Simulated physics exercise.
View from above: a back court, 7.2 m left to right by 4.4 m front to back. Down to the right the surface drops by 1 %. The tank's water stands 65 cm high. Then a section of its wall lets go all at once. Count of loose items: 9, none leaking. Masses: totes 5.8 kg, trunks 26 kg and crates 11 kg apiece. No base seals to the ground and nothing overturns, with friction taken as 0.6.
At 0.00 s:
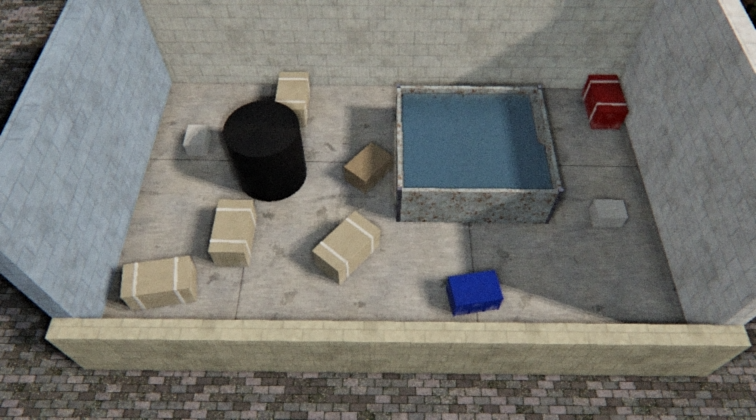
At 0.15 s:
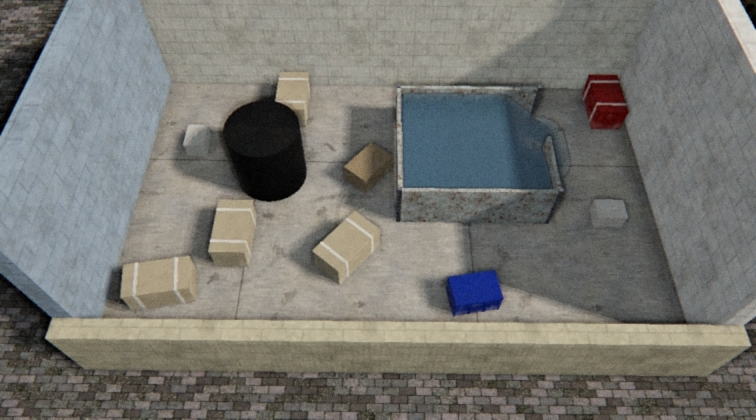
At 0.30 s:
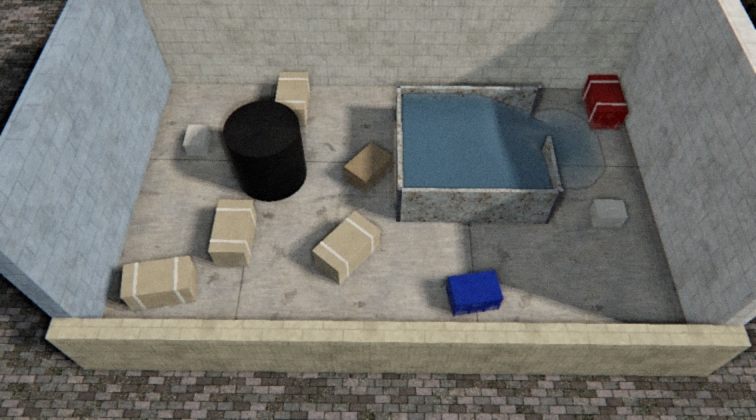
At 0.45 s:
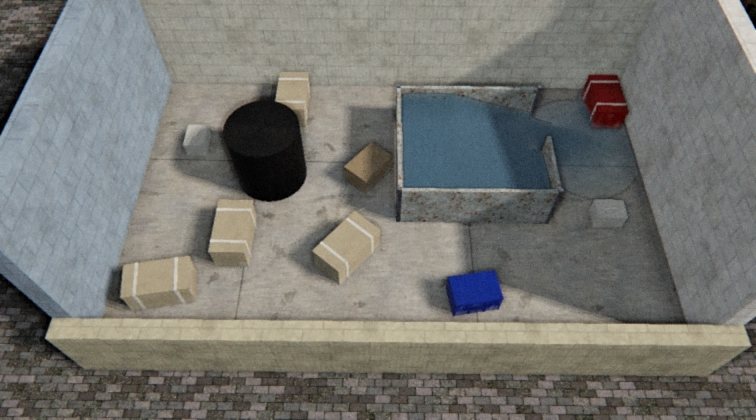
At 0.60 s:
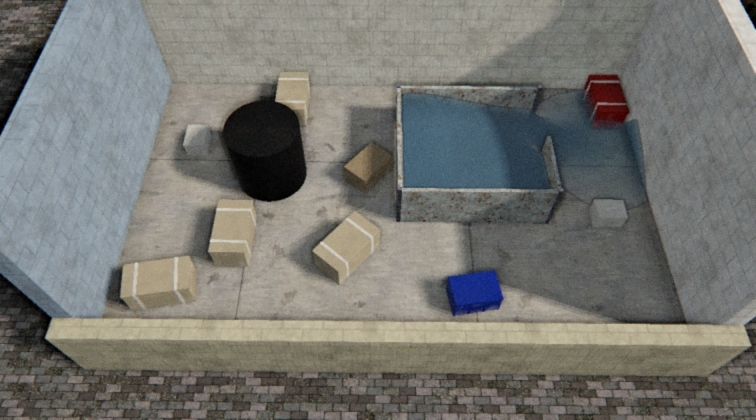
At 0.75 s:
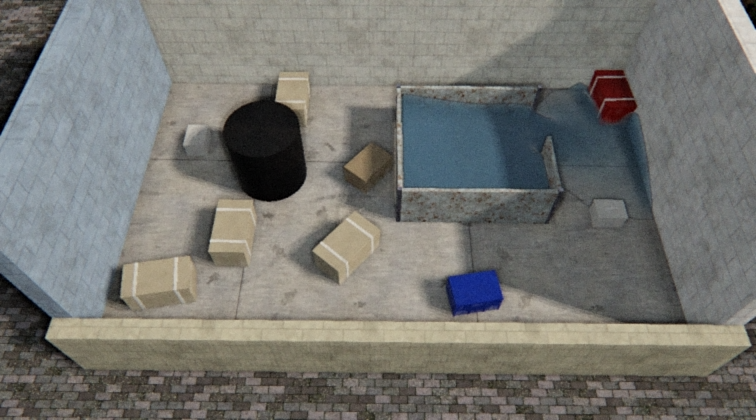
Water poured out through a gap in the right side of a stone tank in a walled courtyard, spreading across the floor to the right-hand wall, and the red trunk in the corner shifted slightly.
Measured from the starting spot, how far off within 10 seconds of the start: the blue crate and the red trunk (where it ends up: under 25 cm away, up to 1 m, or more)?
Well, the blue crate goes a great distance, and as for the red trunk, it goes a great distance.
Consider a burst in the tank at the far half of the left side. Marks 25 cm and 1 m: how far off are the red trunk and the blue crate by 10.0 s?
In that case the red trunk does not really move while the blue crate winds up well away.
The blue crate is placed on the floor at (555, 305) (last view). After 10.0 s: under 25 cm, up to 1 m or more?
Short answer: It drifts a great distance.
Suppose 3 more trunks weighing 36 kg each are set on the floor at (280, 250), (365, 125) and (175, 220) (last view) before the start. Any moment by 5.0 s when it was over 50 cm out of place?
One by one: Below the mark, below the mark, below the mark.
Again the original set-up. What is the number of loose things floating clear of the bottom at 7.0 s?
Answer: 2.
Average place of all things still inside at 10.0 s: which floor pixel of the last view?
Mean floor pixel: About (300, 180).
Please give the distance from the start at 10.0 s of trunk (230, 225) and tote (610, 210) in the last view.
In turn: 80 cm, 60 cm.
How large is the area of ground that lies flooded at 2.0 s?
Somewhere around 10.5 m2, roughly.
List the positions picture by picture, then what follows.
The first frame shows the blue crate at (475, 288) rests on the ground; the red trunk at (608, 93), on the bottom; 3.5 m2 under water; 0 of 9 have shifted.
The second frame shows the blue crate at (475, 288), on the bottom; the red trunk at (608, 93), on the bottom; 4.1 m2 under water; 0 of 9 have shifted.
The third frame shows the blue crate at (475, 288), on the bottom; the red trunk at (608, 93) rests on the ground; 4.9 m2 under water; 0 of 9 have shifted.
The fourth frame shows the blue crate at (475, 288) rests on the ground; the red trunk at (608, 93) rests on the ground; water covers 5.8 m2; 0 of 9 have shifted.
The fifth frame shows the blue crate at (475, 288) rests on the ground; the red trunk at (609, 93), on the bottom; water covers 6.4 m2; 0 of 9 have shifted.
The sixth frame shows the blue crate at (475, 288), on the bottom; the red trunk at (616, 88) floats, 12 cm from its start; 6.7 m2 under water; 1 of 9 have shifted.
After 2.0 s the blue crate is near (475, 288), 0.0 m from its start, aground; the red trunk is near (610, 81), 0.1 m from its start, afloat; 1 afloat.
After 4.5 s the blue crate is near (422, 230), 1.0 m from its start, aground; the red trunk is near (419, 82), 2.9 m from its start, afloat; 1 afloat.
After 7.0 s the blue crate is near (379, 194), 1.8 m from its start, afloat; the red trunk is near (266, 89), 5.2 m from its start, aground; 2 afloat.
After 10.0 s the blue crate is near (375, 132), 2.8 m from its start, afloat; the red trunk is near (221, 118), 5.9 m from its start, afloat; 9 afloat.
